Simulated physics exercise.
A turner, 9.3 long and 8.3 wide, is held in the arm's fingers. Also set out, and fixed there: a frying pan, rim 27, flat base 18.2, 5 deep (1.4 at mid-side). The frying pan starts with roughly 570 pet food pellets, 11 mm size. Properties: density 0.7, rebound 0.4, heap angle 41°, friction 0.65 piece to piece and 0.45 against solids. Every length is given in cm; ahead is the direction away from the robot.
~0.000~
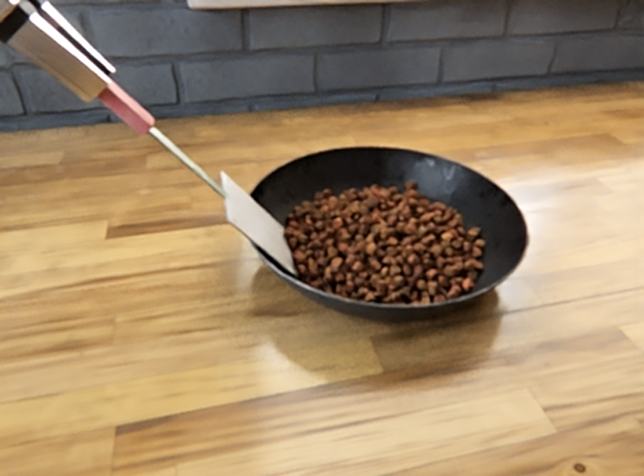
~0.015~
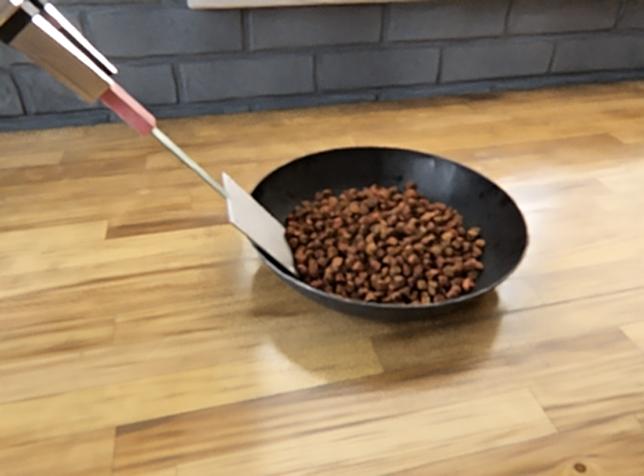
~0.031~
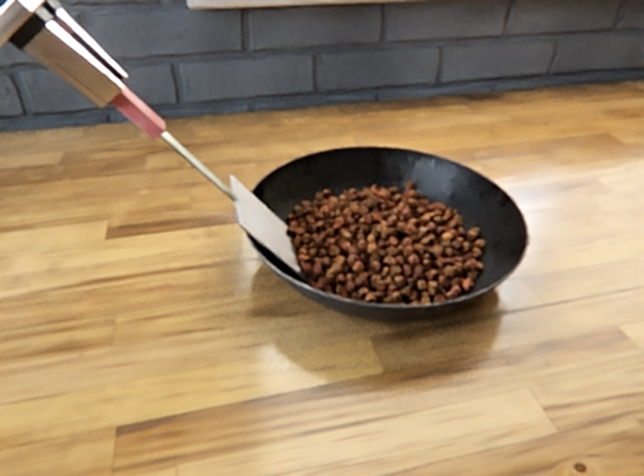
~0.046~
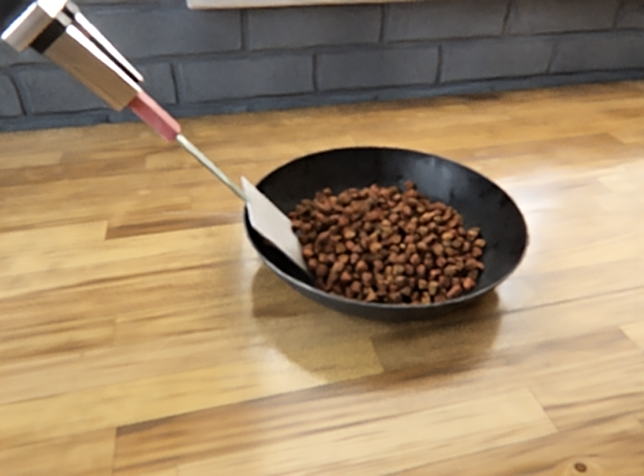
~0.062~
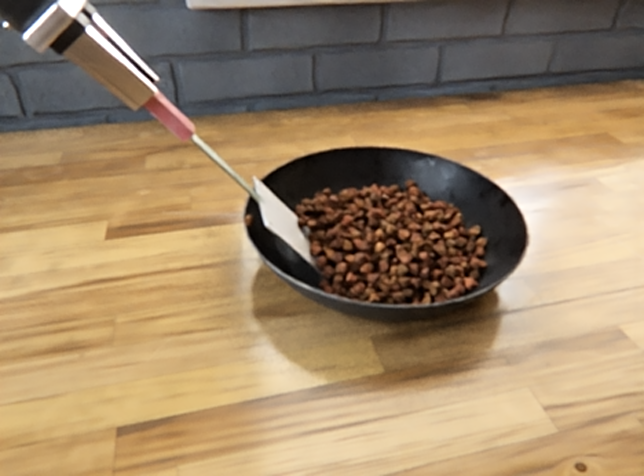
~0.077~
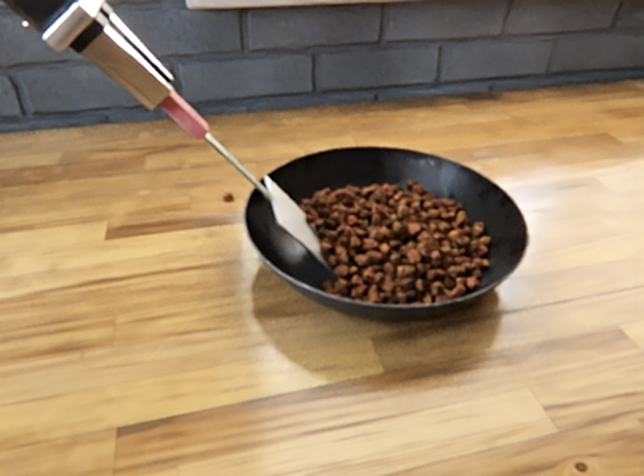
A robot arm's gripper slid a flat turner a short way to the right through a black pan of brown pellets, nudging the heap slightly, and one pellet appeared outside the pan's left edge.
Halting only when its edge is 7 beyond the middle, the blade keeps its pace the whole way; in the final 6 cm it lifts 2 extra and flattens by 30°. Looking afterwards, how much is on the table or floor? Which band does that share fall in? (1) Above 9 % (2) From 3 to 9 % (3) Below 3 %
Answer: 3.
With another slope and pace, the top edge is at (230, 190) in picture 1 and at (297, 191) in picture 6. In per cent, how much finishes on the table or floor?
Close to 5 in a hundred.
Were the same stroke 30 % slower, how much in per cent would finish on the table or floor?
It would be near 0 per cent.
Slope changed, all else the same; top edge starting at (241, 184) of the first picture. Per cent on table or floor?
I'd estimate around 0 per cent.
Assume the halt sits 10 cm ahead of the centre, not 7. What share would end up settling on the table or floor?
Result: Approx. 15 %.
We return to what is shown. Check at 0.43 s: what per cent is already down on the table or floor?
Around 0 %.
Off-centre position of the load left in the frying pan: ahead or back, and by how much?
About 5.0 cm ahead.
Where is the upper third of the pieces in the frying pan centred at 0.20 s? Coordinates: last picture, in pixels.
Near (436, 214).
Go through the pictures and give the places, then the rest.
In the first picture, turner top edge at (225, 195), sloping 53°; upper third of the load around (381, 230), from x 290 to 480, top at y 185; 569 in the frying pan.
In the second picture, turner top edge at (226, 195), sloping 53°; upper third of the load around (380, 230), from x 290 to 480, top at y 185.
In the third picture, turner top edge at (234, 198), sloping 53°; upper third of the load around (381, 230), from x 290 to 480, top at y 185.
In the fourth picture, turner top edge at (247, 200), sloping 53°; upper third of the load around (375, 228), from x 270 to 480, top at y 185.
In the fifth picture, turner top edge at (259, 199), sloping 53°; upper third of the load around (379, 227), from x 250 to 480, top at y 185.
In the sixth picture, turner top edge at (271, 198), sloping 53°; upper third of the load around (383, 224), from x 230 to 485, top at y 185; 568 in the frying pan, 1 on the blade or in flight.
After 0.14 s, sloping 53°, highest piece 17 above the table; 568 in the frying pan, 1 on the blade or in flight.
After 0.20 s, sloping 41°, highest piece 21 above the table; 568 in the frying pan, 1 on the blade or in flight.
After 0.43 s, sloping 23°, highest piece 6 above the table; 565 in the frying pan, 3 on the table or floor, 1 on the blade or in flight.
After 1.48 s, sloping 23°, highest piece 6 above the table; 565 in the frying pan, 4 on the table or floor.
At rest, 565 in the frying pan, 4 on the table or floor. That is 1 % on the table or floor.
